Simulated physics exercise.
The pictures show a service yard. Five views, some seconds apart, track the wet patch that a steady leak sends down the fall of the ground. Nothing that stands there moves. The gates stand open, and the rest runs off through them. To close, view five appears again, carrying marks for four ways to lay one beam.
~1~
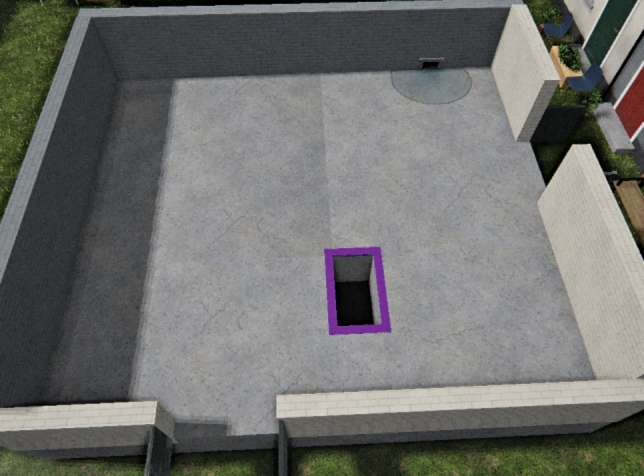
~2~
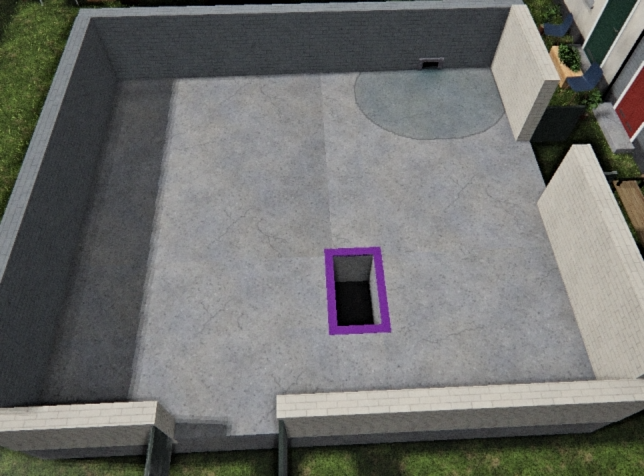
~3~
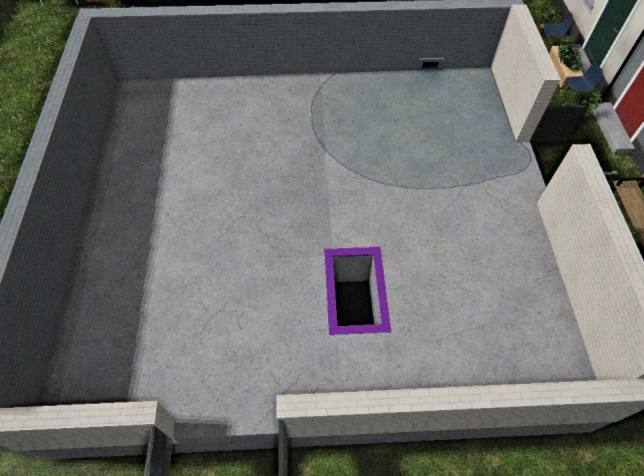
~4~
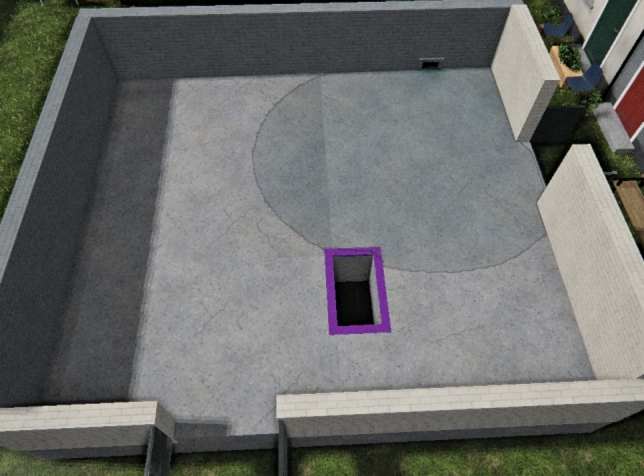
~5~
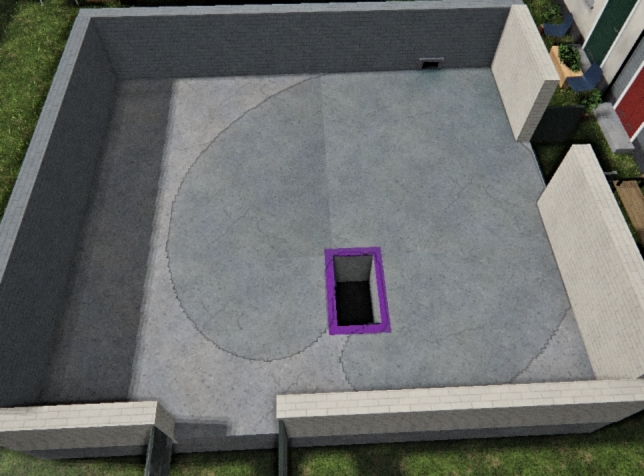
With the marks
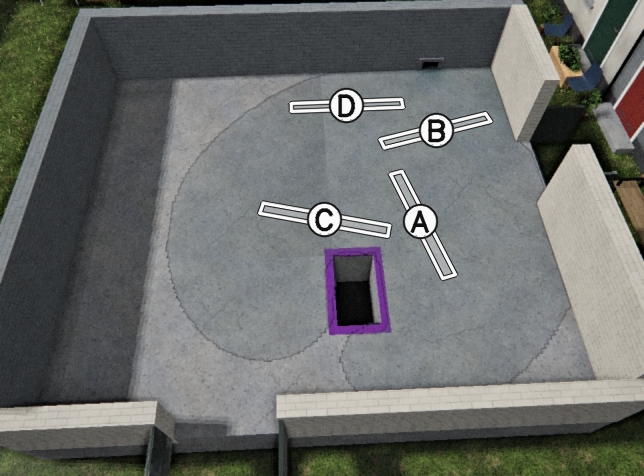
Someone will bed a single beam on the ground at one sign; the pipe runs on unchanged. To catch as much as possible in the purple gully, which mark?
D is best.
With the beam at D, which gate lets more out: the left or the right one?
The left one.
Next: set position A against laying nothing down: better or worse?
Worse.
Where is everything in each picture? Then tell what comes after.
Outfall at (430, 64); purple gully at (356, 289); open gate at (229, 416); open gate at (526, 171); water covers 3 % of the ground and shows as far out as (468, 89); purple gully still dry.
Water covers 9 % of the ground and shows as far out as (474, 133); purple gully still dry.
Water covers 19 % of the ground and shows as far out as (391, 180); purple gully still dry.
Water covers 37 % of the ground and shows as far out as (421, 268); purple gully still dry.
Water covers 59 % of the ground and shows as far out as (200, 316); purple gully taking water.
On the marked copy, A from (396, 172) to (449, 276); B from (382, 143) to (488, 117); C from (261, 208) to (388, 230); D from (291, 107) to (402, 103).
With A, about 13 % of the stream runs into the purple gully, about 82 % out by the gates.
With B, about 13 % of the stream runs into the purple gully, about 82 % out by the gates.
With C, about 16 % of the stream runs into the purple gully, about 78 % out by the gates.
With D, about 24 % of the stream runs into the purple gully, about 70 % out by the gates.
